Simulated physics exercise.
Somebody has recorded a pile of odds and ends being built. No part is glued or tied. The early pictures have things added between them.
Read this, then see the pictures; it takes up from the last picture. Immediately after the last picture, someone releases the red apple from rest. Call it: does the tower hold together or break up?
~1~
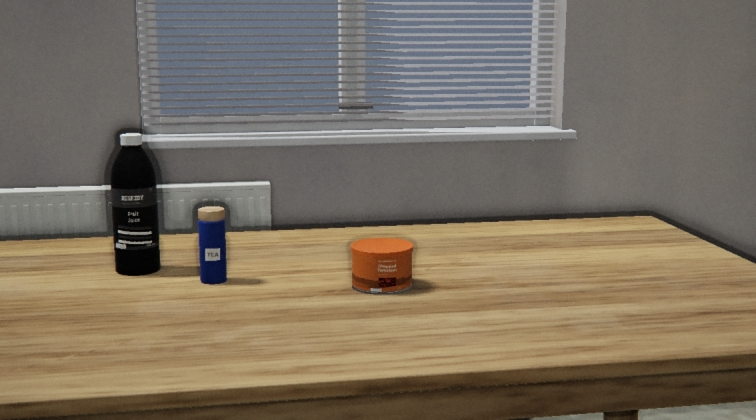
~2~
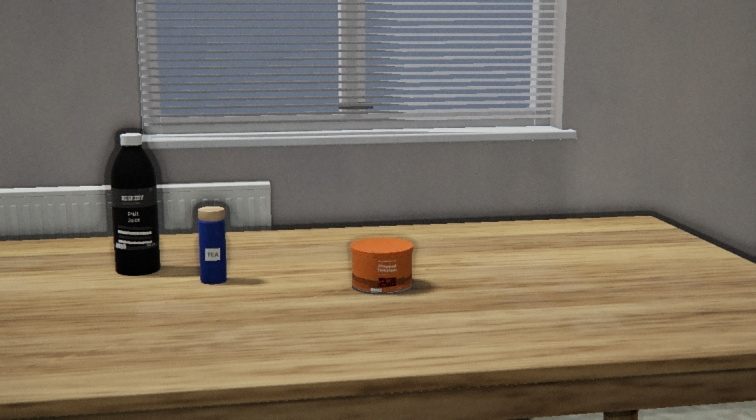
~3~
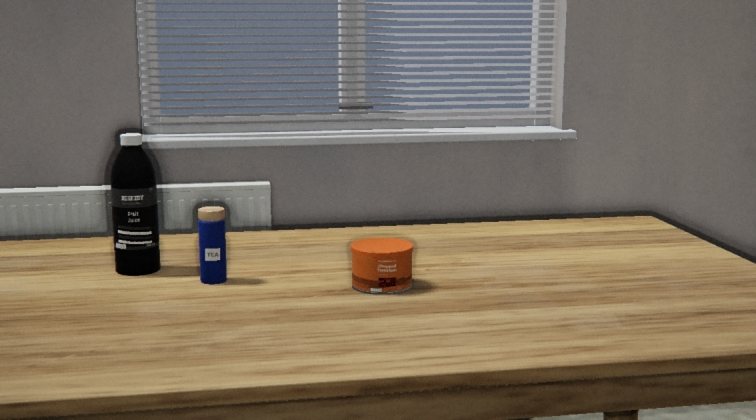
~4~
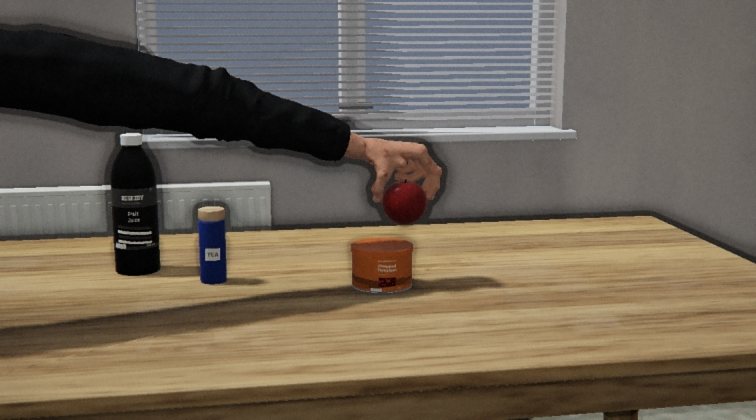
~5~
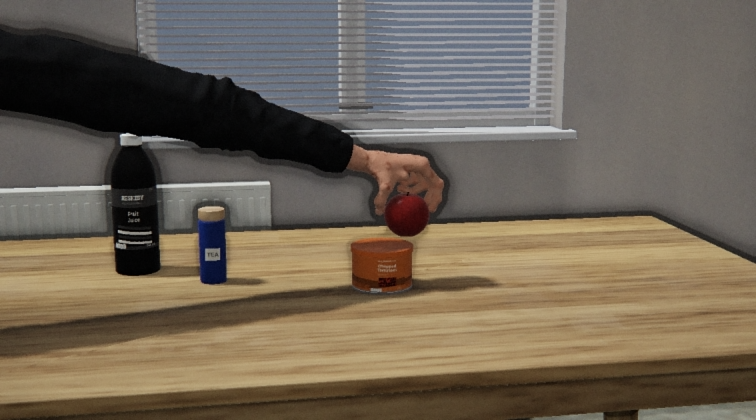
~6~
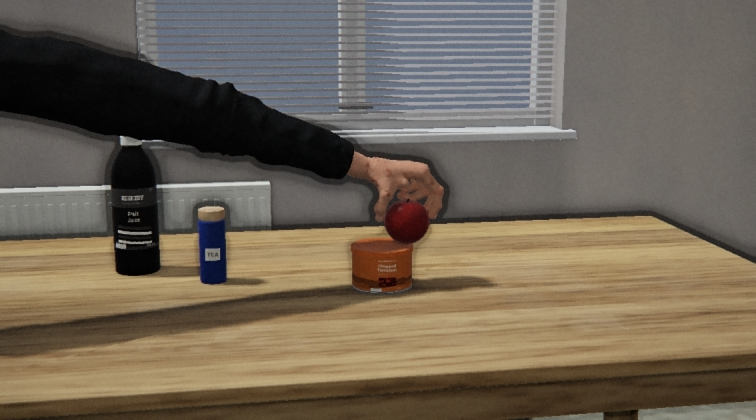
It holds together.
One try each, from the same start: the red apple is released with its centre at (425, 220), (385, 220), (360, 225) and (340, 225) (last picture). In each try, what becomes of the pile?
Result per case: First toppled, second still standing, third still standing, fourth toppled.
Then, 0.20 s after the last picture, nothing has stirred.
Then, 0.50 s after the last picture, red apple resting near (407, 222).
At rest, all 4 in place. Seen from the same camera at the end, red apple near (407, 222). The pile holds.
